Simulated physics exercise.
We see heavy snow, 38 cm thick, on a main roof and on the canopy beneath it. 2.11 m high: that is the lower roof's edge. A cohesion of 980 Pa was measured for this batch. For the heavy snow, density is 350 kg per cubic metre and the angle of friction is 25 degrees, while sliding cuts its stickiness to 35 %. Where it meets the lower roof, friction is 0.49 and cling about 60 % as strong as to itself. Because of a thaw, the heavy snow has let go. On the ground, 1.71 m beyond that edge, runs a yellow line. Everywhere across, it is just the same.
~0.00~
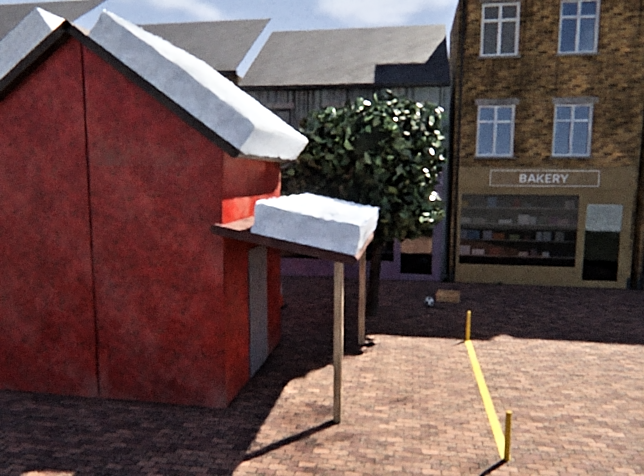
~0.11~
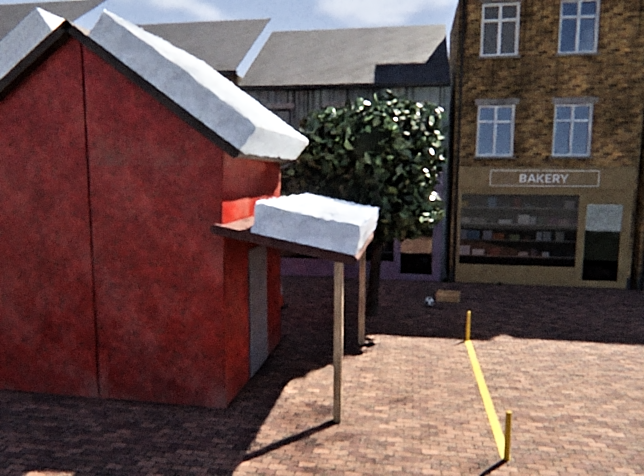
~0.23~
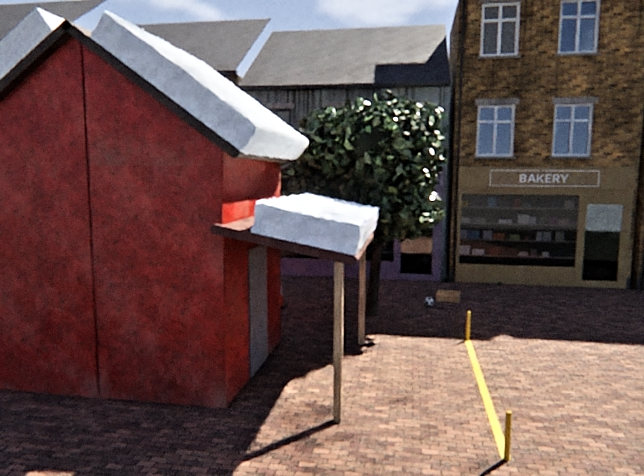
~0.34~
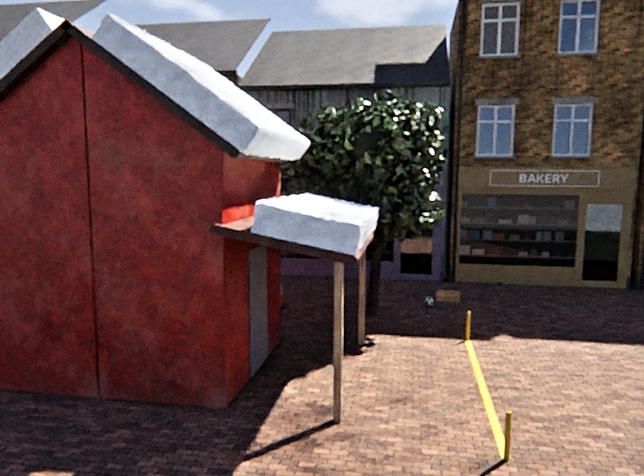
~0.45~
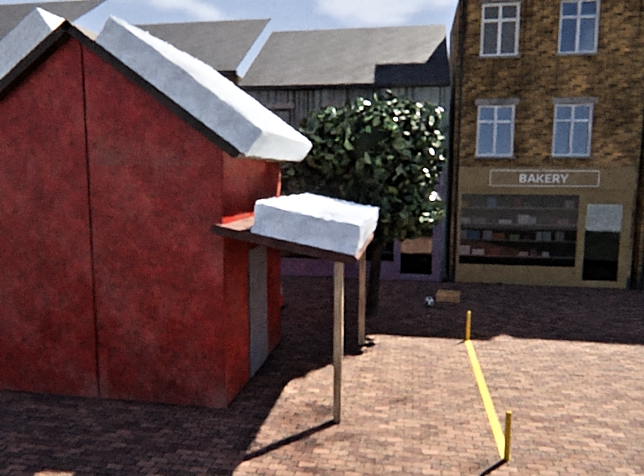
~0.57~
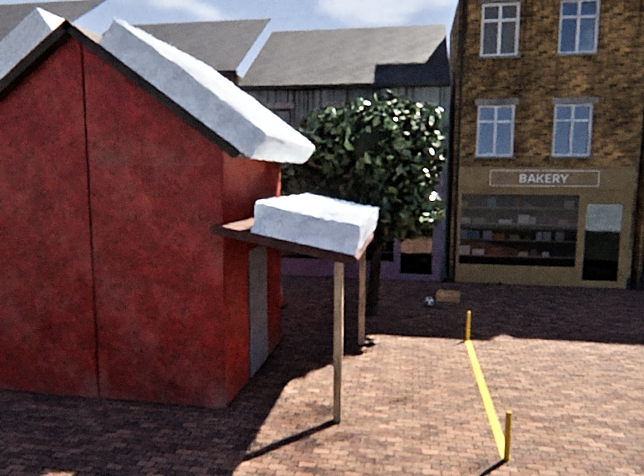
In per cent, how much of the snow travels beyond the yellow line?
Something like 0 %.
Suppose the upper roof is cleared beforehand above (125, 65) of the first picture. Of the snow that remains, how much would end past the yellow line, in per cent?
I'd put it at around 0 percent.
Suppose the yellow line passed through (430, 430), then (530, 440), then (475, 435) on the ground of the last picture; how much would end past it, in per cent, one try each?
Roughly 8 %, then 0 %, then 2 %.
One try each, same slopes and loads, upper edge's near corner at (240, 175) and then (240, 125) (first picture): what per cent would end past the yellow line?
Try 1: Near 0 %; try 2: Near 6 %.
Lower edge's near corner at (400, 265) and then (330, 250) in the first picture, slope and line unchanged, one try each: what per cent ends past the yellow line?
Close to 0 % on the first try, close to 1 % on the next.
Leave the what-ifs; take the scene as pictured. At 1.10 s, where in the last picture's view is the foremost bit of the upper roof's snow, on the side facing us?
(297, 192), give or take.
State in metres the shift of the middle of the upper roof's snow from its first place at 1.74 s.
About 1.6 m.
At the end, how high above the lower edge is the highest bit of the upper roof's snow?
Height above lower edge: Approx. 1.0 m.
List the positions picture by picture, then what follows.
Foremost bit of the heavy snow at (241, 124), in the first frame.
Foremost bit of the heavy snow at (241, 124), its middle shifted 7 mm, in the second frame.
Foremost bit of the heavy snow at (242, 125), its middle shifted 2.6 cm, in the third frame.
Foremost bit of the heavy snow at (244, 127), its middle shifted 5.8 cm, 2 % of it past the upper edge, in one piece, in the fourth frame.
Foremost bit of the heavy snow at (248, 141), its middle shifted 11 cm, 5 % of it past the upper edge, in one piece, in the fifth frame.
Foremost bit of the heavy snow at (252, 133), its middle shifted 17 cm, 7 % of it past the upper edge, in one piece, in the sixth frame.
After 1.10 s, none is below the lower edge and 0 % is past the line.
After 1.74 s, none is below the lower edge and 0 % is past the line.
After 2.37 s, none is below the lower edge and 0 % is past the line.
After 3.00 s, 18 % is below the lower edge and 0 % is past the line.
After 4.50 s, 28 % is below the lower edge and 0 % is past the line.
